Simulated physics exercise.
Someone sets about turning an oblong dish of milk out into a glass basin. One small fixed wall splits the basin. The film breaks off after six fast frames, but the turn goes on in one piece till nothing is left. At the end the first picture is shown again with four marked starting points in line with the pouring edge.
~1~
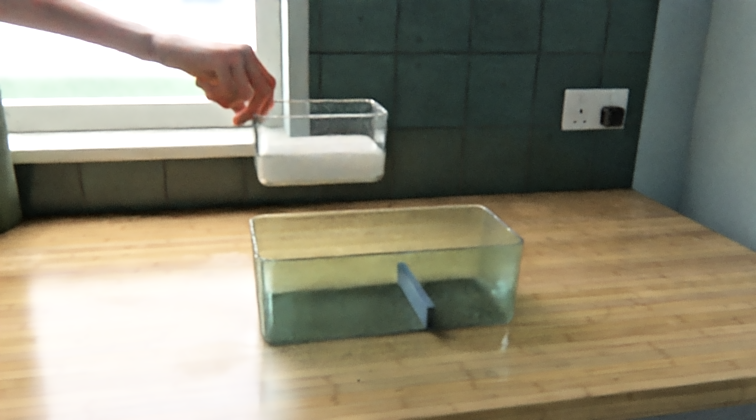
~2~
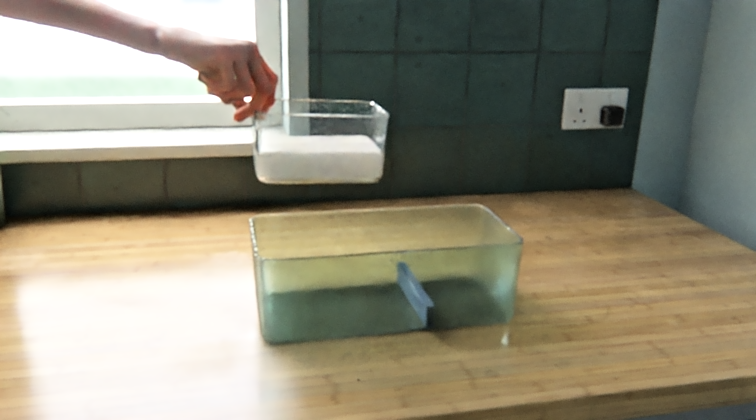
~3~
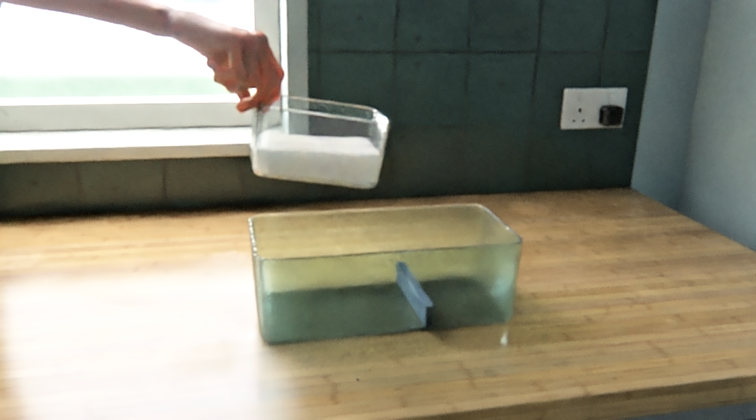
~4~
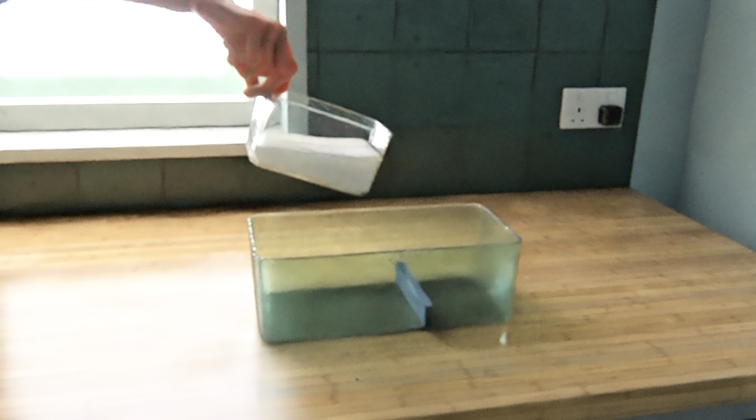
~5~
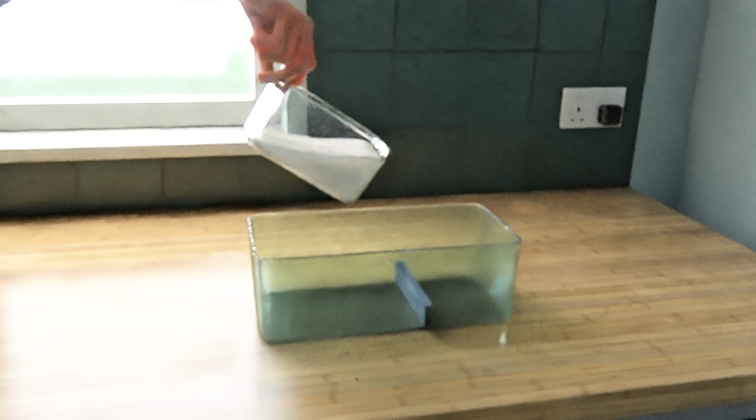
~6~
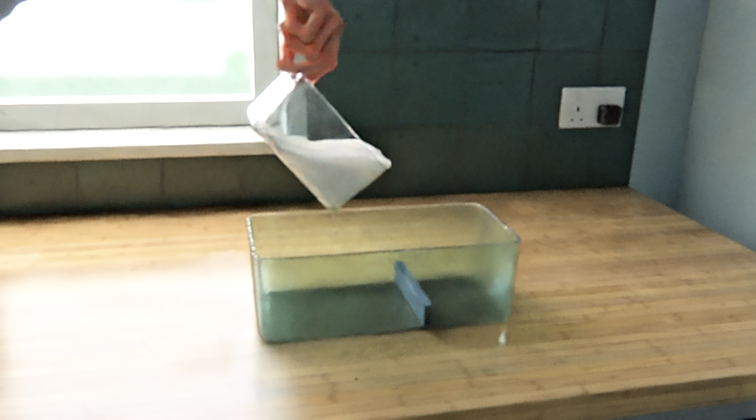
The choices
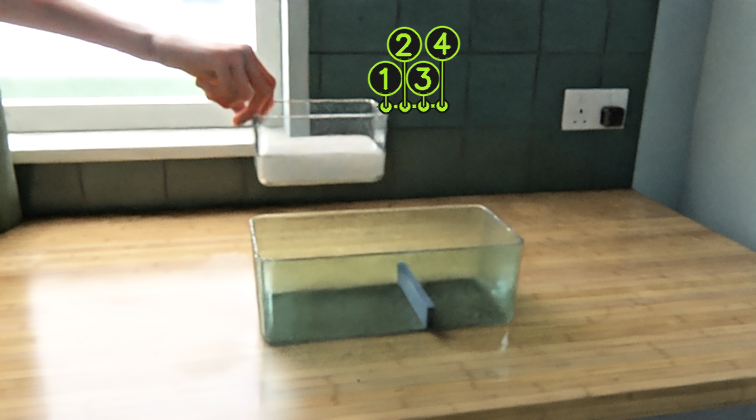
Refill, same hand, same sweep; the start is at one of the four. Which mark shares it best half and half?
Place 2.
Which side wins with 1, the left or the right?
The left one.
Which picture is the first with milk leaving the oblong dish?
In picture 6.
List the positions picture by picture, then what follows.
The first frame shows upright, lip at (379, 106); basin from (262, 342) to (512, 319); top of the wall at (415, 282); nothing has left yet.
The second frame shows tipped about 2°, lip at (380, 108); nothing has left yet.
The third frame shows tipped about 9°, lip at (382, 115); nothing has left yet.
The fourth frame shows tipped about 20°, lip at (384, 127); nothing has left yet.
The fifth frame shows tipped about 33°, lip at (384, 143); nothing has left yet.
The sixth frame shows tipped about 49°, lip at (378, 160); milk is over the lip, down to (378, 160).
On the marked copy, 1 at (386, 106); 2 at (404, 106); 3 at (423, 106); 4 at (442, 105).
For place 1, about 68 % ends left of the wall and 30 % right of it.
For place 2, about 49 % ends left of the wall and 51 % right of it.
For place 3, about 36 % ends left of the wall and 62 % right of it; 3 % is lost outside.
For place 4, about 21 % ends left of the wall and 75 % right of it; 4 % is lost outside.
